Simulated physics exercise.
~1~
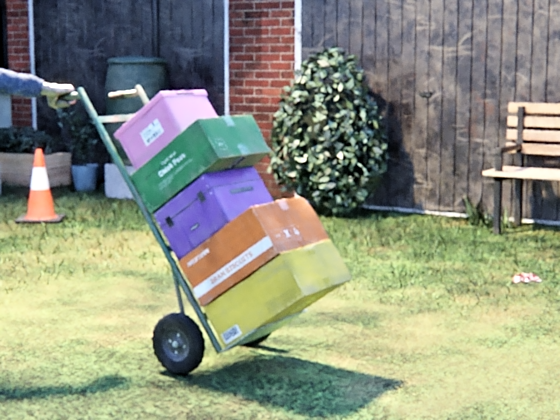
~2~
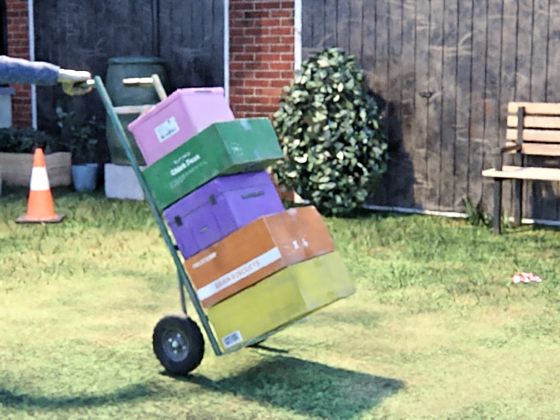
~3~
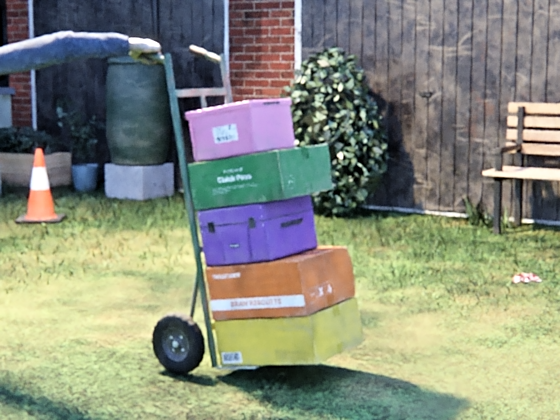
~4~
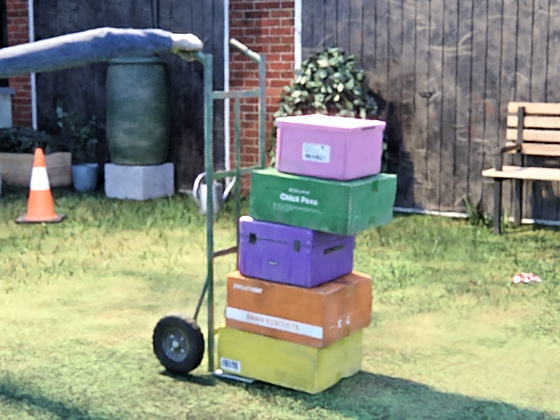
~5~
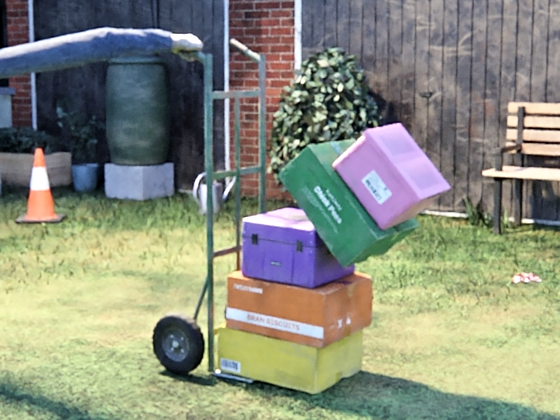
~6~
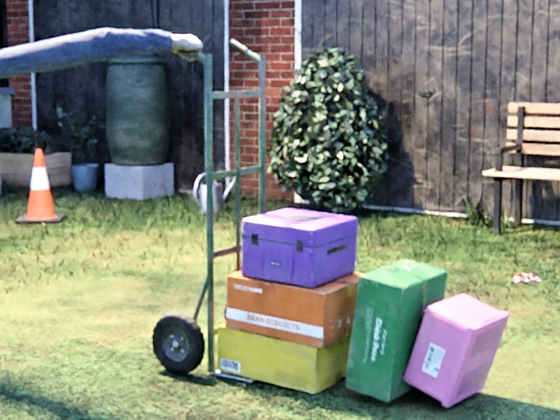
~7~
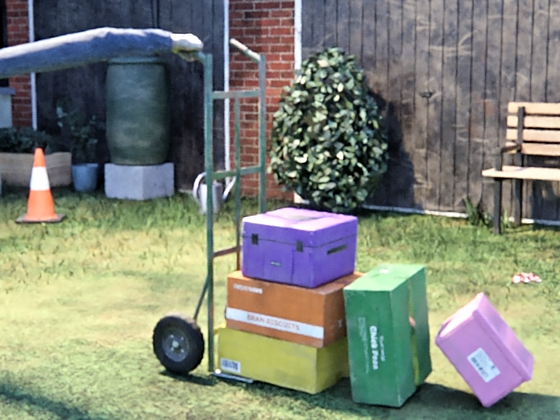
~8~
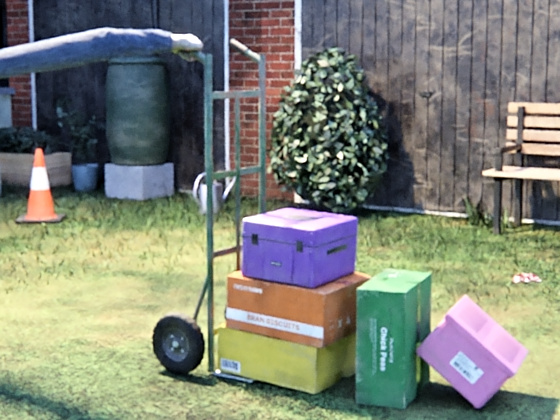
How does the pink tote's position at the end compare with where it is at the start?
At the start the pink tote sits at the top of the stack on the tilted truck. By the end it is down on the grass at the right, leaning beside the green box.
We see a gloved hand swing a tilted sack truck upright on a lawn, carrying five stacked colourful boxes. The pink tote and green box topple off to the right and end on the grass, while the purple, orange and yellow ones stay stacked.
